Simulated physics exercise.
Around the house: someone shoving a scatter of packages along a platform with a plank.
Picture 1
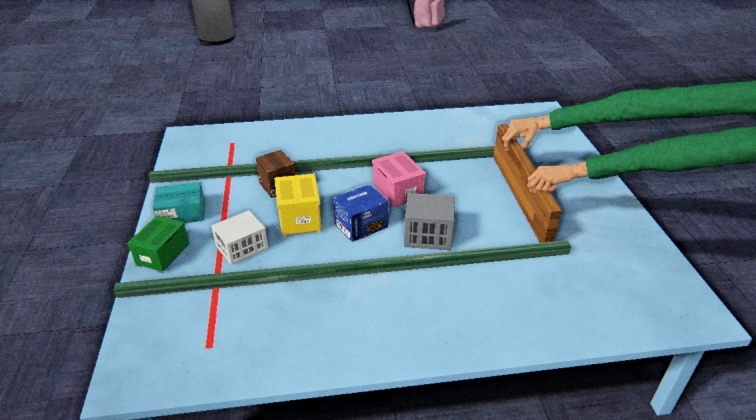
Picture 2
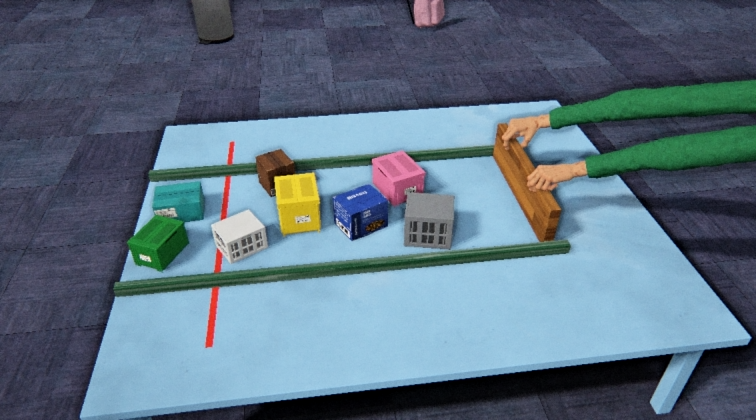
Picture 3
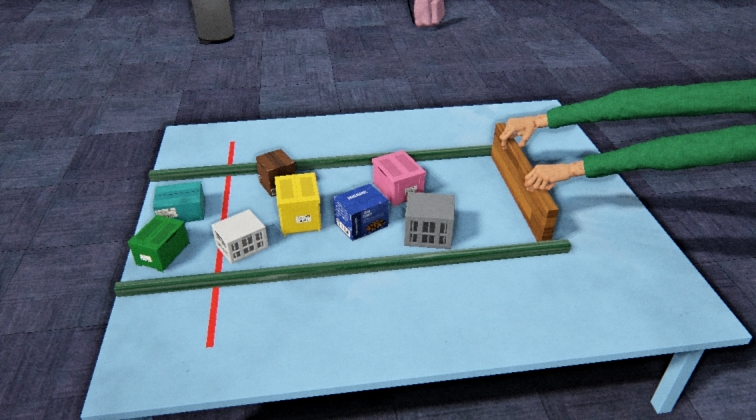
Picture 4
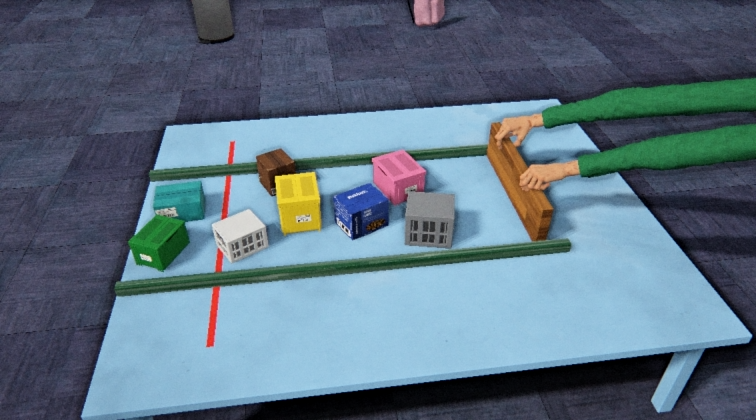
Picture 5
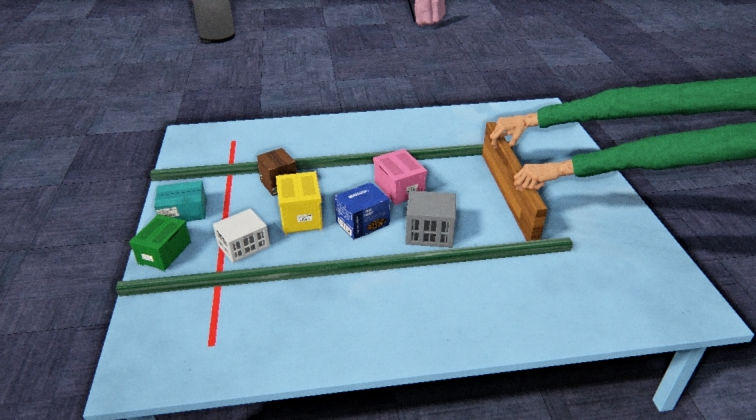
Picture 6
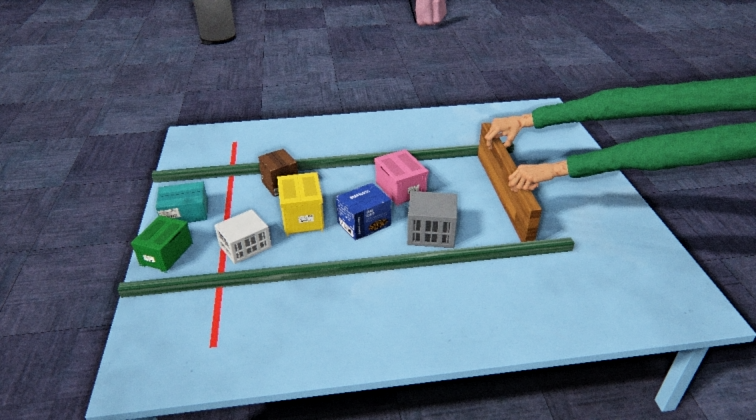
Two hands slide a wooden plank slightly left along a table toward scattered, unmoving colored crates.
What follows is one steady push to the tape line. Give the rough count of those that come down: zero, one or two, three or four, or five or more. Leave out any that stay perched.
Outcome: The number that fall off is one or two.
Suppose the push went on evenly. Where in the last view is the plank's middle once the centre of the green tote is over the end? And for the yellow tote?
Its middle is around (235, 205) and around (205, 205).
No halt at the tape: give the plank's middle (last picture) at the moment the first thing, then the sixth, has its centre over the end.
About (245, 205), then (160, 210).
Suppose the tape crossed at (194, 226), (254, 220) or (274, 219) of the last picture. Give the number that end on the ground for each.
In that order 4, 0 and 0.
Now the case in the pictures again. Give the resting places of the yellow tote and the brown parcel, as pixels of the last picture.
About (158, 214), and the other about (178, 178).
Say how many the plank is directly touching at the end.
The number is 3.
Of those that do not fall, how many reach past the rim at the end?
It comes to 0.
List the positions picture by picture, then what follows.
In the first picture, green tote (160, 244); turquoise box (180, 204); white crate (240, 237); plank (523, 181); tape (223, 224).
In the second picture, turquoise box (179, 203); plank (523, 180).
In the third picture, white crate (240, 236); grey crate (430, 220).
In the fourth picture, green tote (161, 243); yellow tote (299, 204).
In the fifth picture, turquoise box (181, 202); pink tote (399, 177).
In the sixth picture, green tote (163, 243); turquoise box (183, 203); white crate (243, 236); plank (506, 180); tape (226, 223).
A little later, none off yet; green tote at rest near (163, 243); turquoise box at rest near (183, 203); white crate at rest near (243, 236).
Next, none off yet; green tote at rest near (163, 243); turquoise box at rest near (183, 203); white crate shifted a little near (226, 242).
When it is over, the number that fall off is one or two; down, turquoise box and green tote.
